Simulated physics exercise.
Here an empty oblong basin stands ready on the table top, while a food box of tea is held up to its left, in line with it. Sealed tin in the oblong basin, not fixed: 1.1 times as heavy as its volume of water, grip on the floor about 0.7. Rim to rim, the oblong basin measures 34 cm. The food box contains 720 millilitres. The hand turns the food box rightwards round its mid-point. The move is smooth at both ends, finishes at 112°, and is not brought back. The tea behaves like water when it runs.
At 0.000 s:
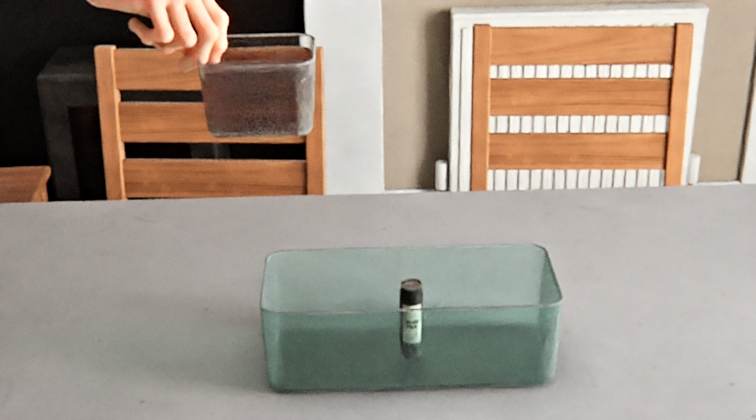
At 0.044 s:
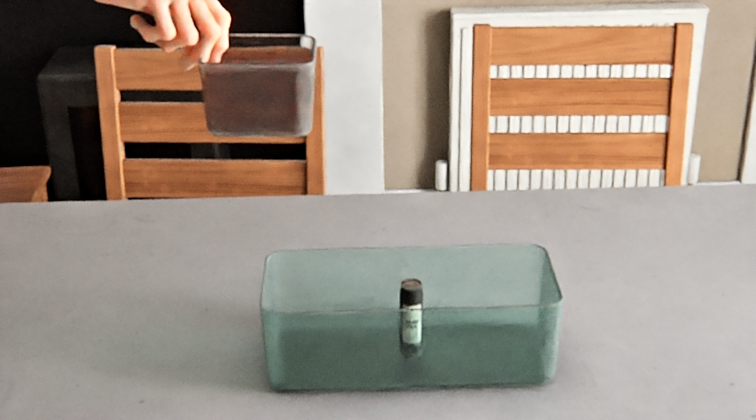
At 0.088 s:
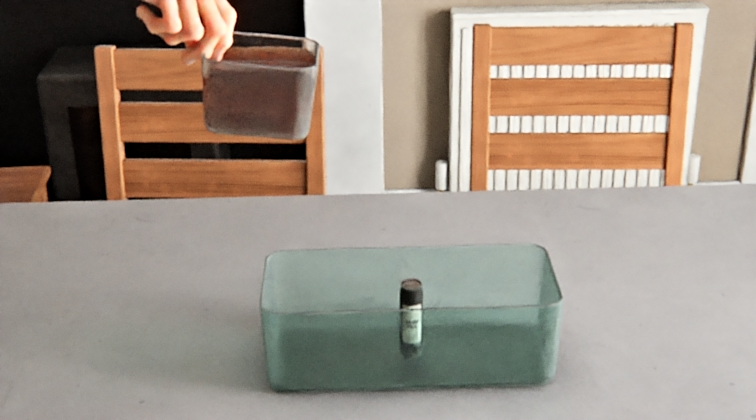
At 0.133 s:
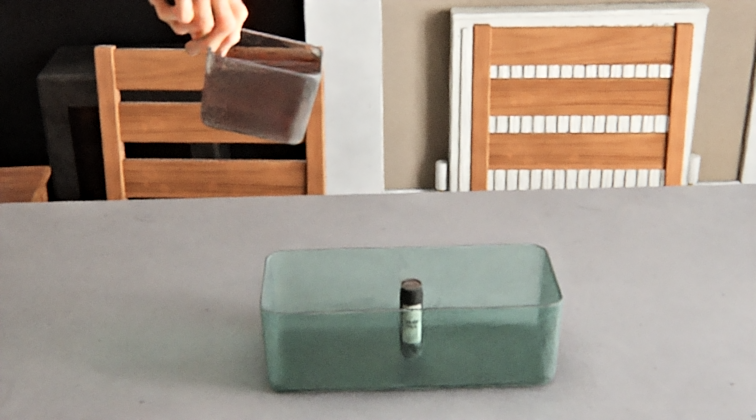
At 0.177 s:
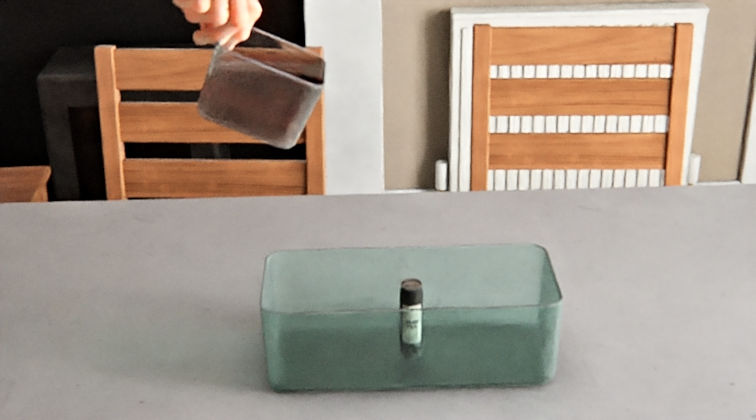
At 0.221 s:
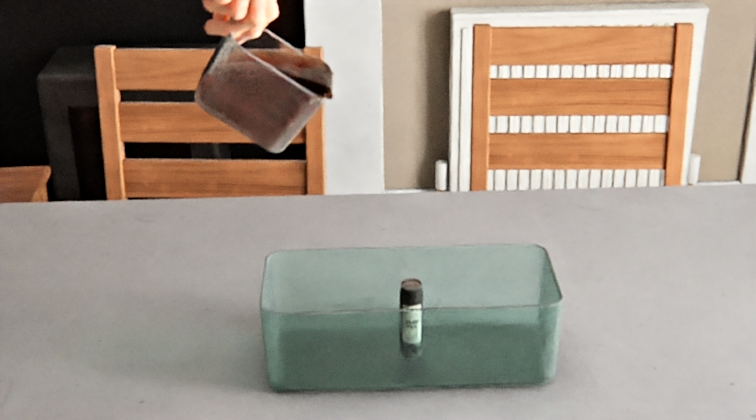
At a grey table with wooden chairs behind, a hand holds a clear box of brown liquid, above and left of a green oblong basin with a small dark-capped container. The hand tilts the box rightwards, slightly at first, then more steeply, until a little liquid is slipping over its right edge.
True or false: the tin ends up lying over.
True.
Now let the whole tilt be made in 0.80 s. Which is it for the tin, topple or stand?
Then it remains upright.
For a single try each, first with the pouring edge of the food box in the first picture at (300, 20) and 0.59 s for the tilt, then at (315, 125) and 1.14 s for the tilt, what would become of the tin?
Trial 1 - tin tips; trial 2 - tin stays standing.
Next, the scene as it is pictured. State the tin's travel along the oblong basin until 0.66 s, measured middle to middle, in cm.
Roughly 1 cm.
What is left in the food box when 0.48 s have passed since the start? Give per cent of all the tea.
Close to 24 in a hundred.
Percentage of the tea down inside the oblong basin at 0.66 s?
It works out near 82 per cent.
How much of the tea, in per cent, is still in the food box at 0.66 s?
Roughly 2 per cent.
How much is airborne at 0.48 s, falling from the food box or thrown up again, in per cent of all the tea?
I'd say close to 64 per cent.
Then, 0.48 s in, the tilt is 105° and 24 per cent is still to pour; the tin stands where it began.
Then, 0.66 s in, the tilt is 112° and 2 per cent is still to pour; the tin leans 6°.
Then, 0.86 s in, the tilt is 112° and 0 per cent is still to pour; the tin leans 41°.
Then, 1.07 s in, the tilt is 112° and 0 per cent is still to pour; the tin lies on its side.
Finally, the tin lies on its side.
